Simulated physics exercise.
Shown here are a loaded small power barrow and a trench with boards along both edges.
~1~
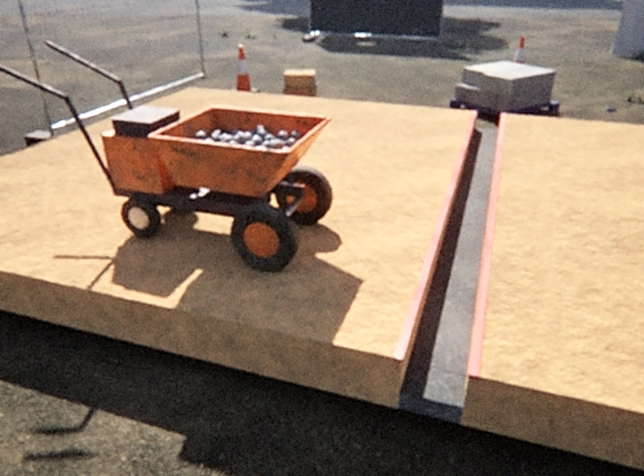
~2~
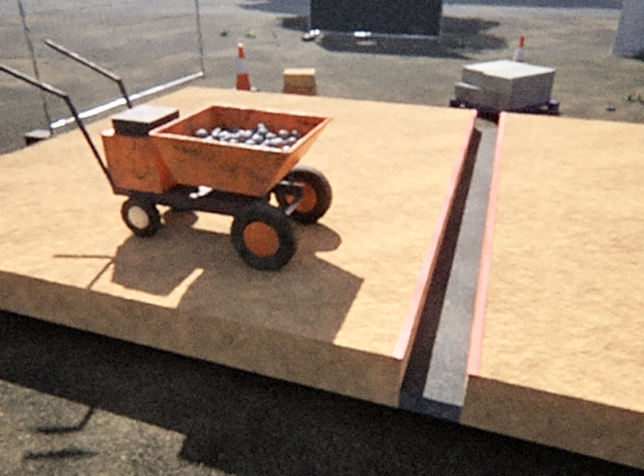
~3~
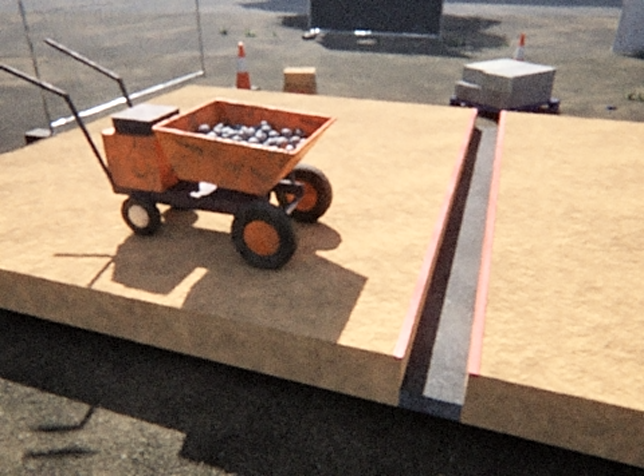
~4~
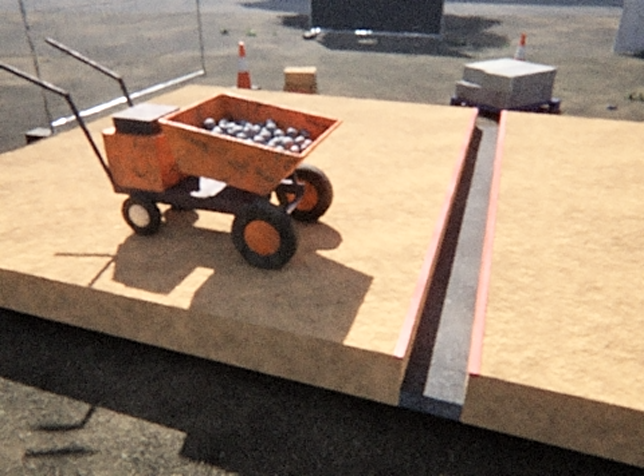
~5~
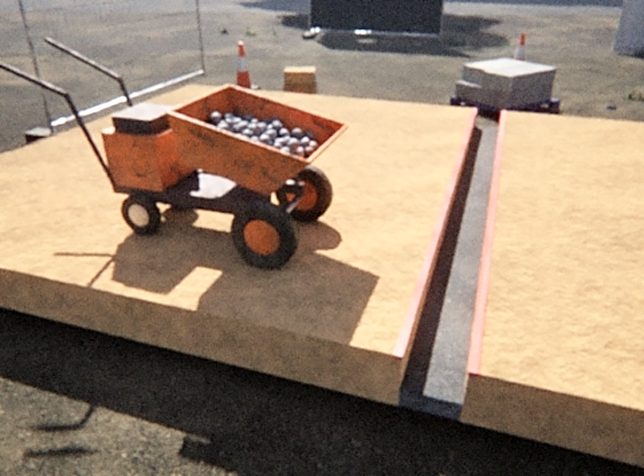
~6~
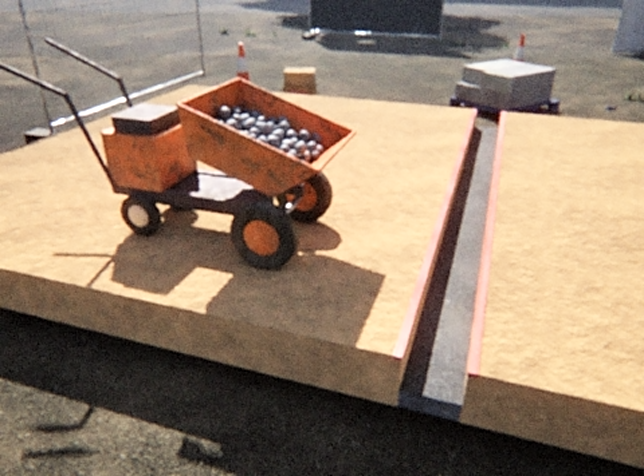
An orange power barrow loaded with round grey cobbles stands left of centre on a sunlit tan platform in an open yard, seen from slightly above by a still camera. To its right a narrow trench edged with reddish boards runs away toward stacked grey slabs, with a traffic cone behind. The skip starts level, then its back rises steadily, tilting it rightward while the wheels stay put.
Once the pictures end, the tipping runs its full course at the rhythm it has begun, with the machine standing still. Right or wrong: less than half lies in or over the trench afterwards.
Right.
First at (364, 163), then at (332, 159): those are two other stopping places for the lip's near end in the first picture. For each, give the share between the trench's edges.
First try: Some 90 %; second try: 80 %.
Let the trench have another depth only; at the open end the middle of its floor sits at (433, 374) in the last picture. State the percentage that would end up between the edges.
Estimated share: Approx. 30 %.
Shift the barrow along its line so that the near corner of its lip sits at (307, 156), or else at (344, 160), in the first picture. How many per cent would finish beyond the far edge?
In order, close to 0 and 0 in a hundred.
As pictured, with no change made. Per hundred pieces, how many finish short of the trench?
About 50 %.
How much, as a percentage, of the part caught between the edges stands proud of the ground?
Estimate: Near 0 in a hundred.
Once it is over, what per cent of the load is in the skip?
20 per cent or so.
Soon, skip tipped steeply; all in the skip.
A while on, skip tipped right over; most in the skip; about a quarter short of the trench; a stray few falling.
Towards the end, skip tipped right over; about a quarter in the skip; about half short of the trench; about a quarter in or heaped over the trench.
Finally, skip tipped right over; about a quarter in the skip; about half short of the trench; about a third in or heaped over the trench; none beyond it.
